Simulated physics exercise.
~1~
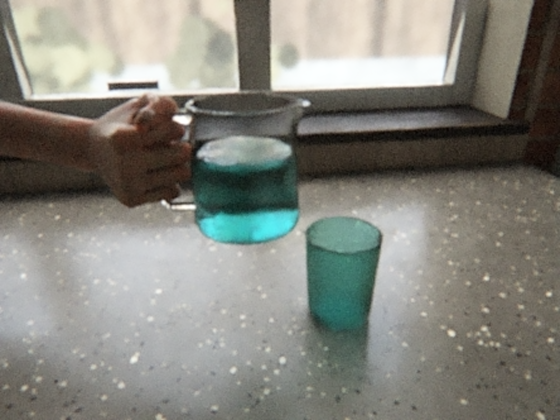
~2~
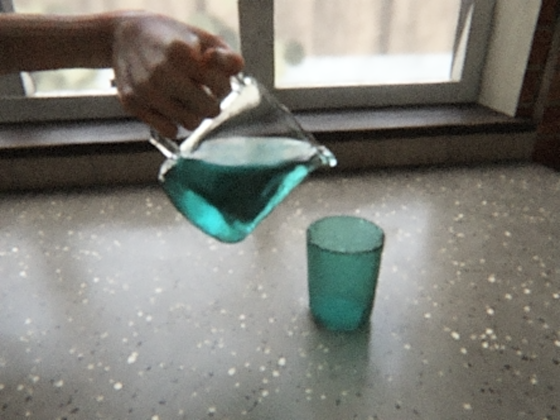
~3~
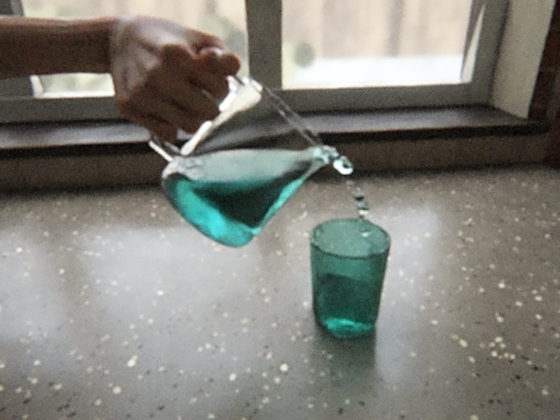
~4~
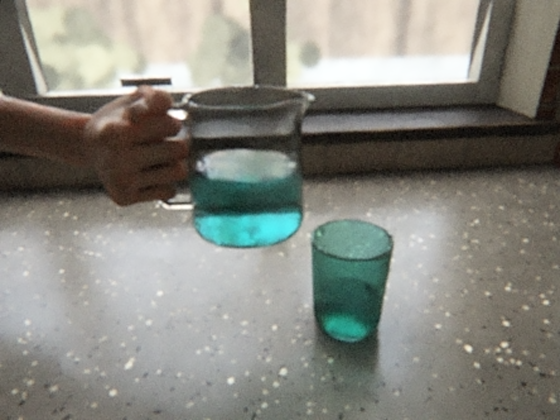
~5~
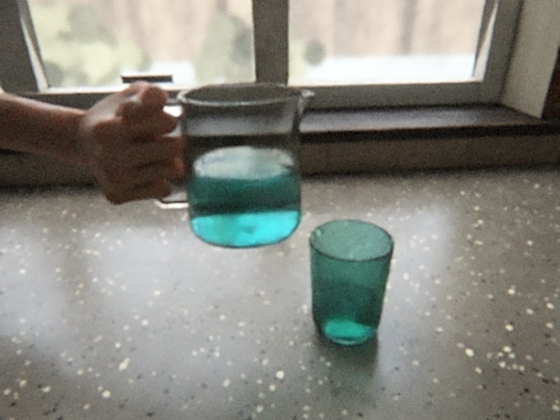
A hand held up a clear pitcher of blue-green water, tipped it rightwards and poured a little into the green drinking glass on the speckled counter, then brought it back level, leaving some water in the glass and much still in the pitcher.
